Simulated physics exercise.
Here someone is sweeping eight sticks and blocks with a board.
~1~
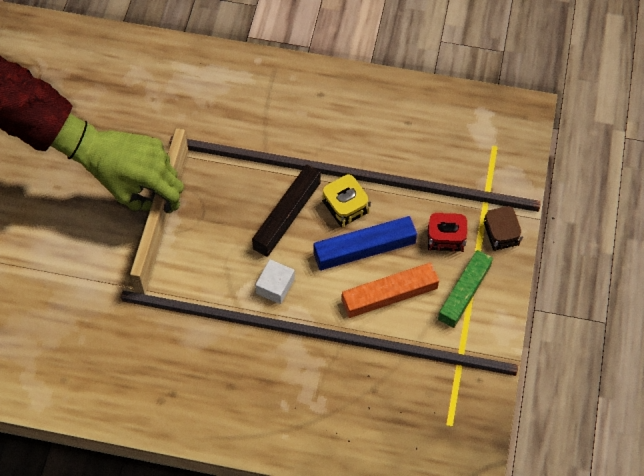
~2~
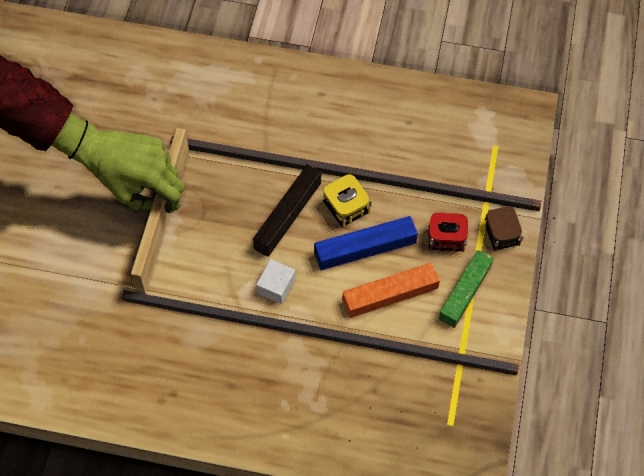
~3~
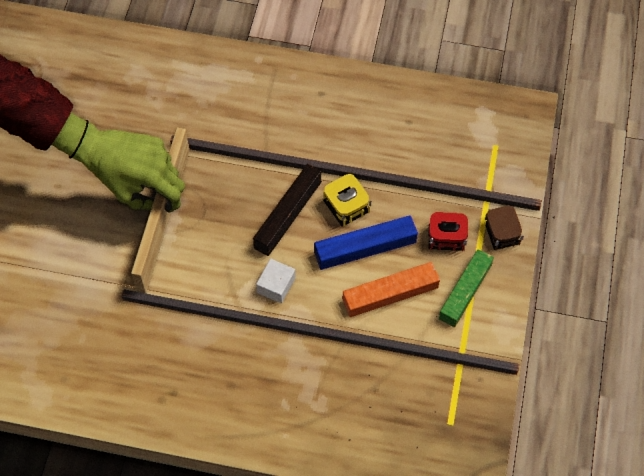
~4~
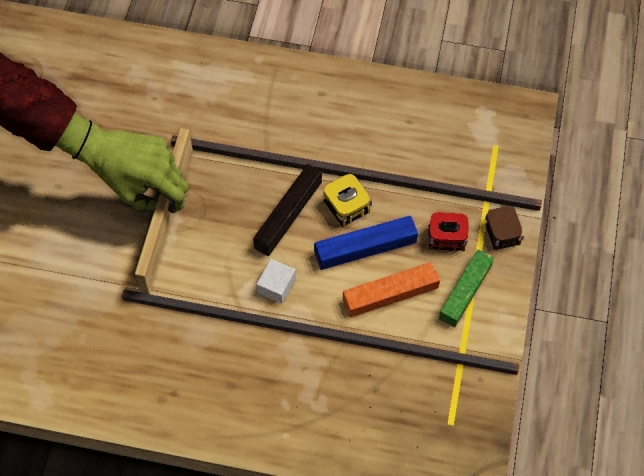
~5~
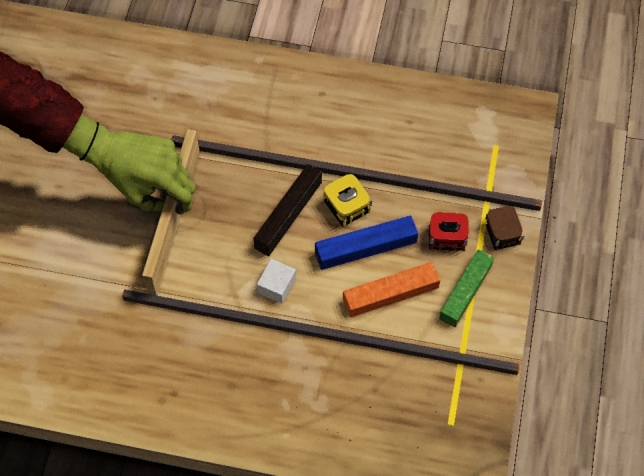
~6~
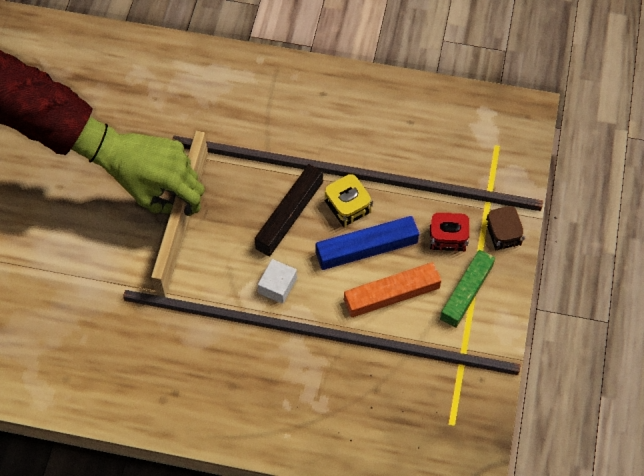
A green-gloved hand in a dark red sleeve grips an upright wooden board at the left of a pale wooden tabletop, seen from above at a slight tilt. Between two dark rails lie black, blue, orange and green bars, a white block, and yellow, red and brown cases, with yellow tape crossing at right. The hand holds still, then slides the board slightly rightward, touching nothing.
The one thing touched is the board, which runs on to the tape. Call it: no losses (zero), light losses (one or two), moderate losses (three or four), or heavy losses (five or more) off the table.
Moderate losses.
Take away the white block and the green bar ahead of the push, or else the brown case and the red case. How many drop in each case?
That makes 3 fallen, then 3 fallen in the other try.
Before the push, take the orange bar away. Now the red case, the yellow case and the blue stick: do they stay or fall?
The red case comes off; the yellow case stays put; the blue stick stays put.
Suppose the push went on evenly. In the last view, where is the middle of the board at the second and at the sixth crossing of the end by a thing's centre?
At roughly (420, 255), then roughly (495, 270).
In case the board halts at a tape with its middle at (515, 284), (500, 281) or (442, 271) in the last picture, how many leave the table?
The counts come to 6, then 6, then 2.
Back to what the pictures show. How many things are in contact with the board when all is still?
At rest, 2 are in contact.
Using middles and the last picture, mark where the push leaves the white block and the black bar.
White block: (483, 320); black bar: (490, 245).
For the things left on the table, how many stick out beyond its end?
It totals 1.
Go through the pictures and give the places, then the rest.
Brown case (503, 229); green bar (466, 289); red case (447, 233); board (161, 210); tape (474, 277), in the first picture.
Green bar (466, 288); orange bar (391, 290), in the second picture.
Red case (448, 232); yellow case (347, 200), in the third picture.
Brown case (504, 228); board (165, 210), in the fourth picture.
Green bar (467, 288); black bar (289, 210), in the fifth picture.
Brown case (505, 228); green bar (468, 288); red case (449, 232); board (181, 213); tape (476, 277), in the sixth picture.
Soon after, none off yet; brown case at rest near (505, 228); green bar at rest near (468, 288); red case at rest near (449, 232).
After that, none off yet; brown case displaced about its own width near (545, 223); green bar moving near (475, 291); red case displaced well along near (512, 226).
In the end, the number that fall off is three or four; gone, orange bar, red case, green bar and brown case.
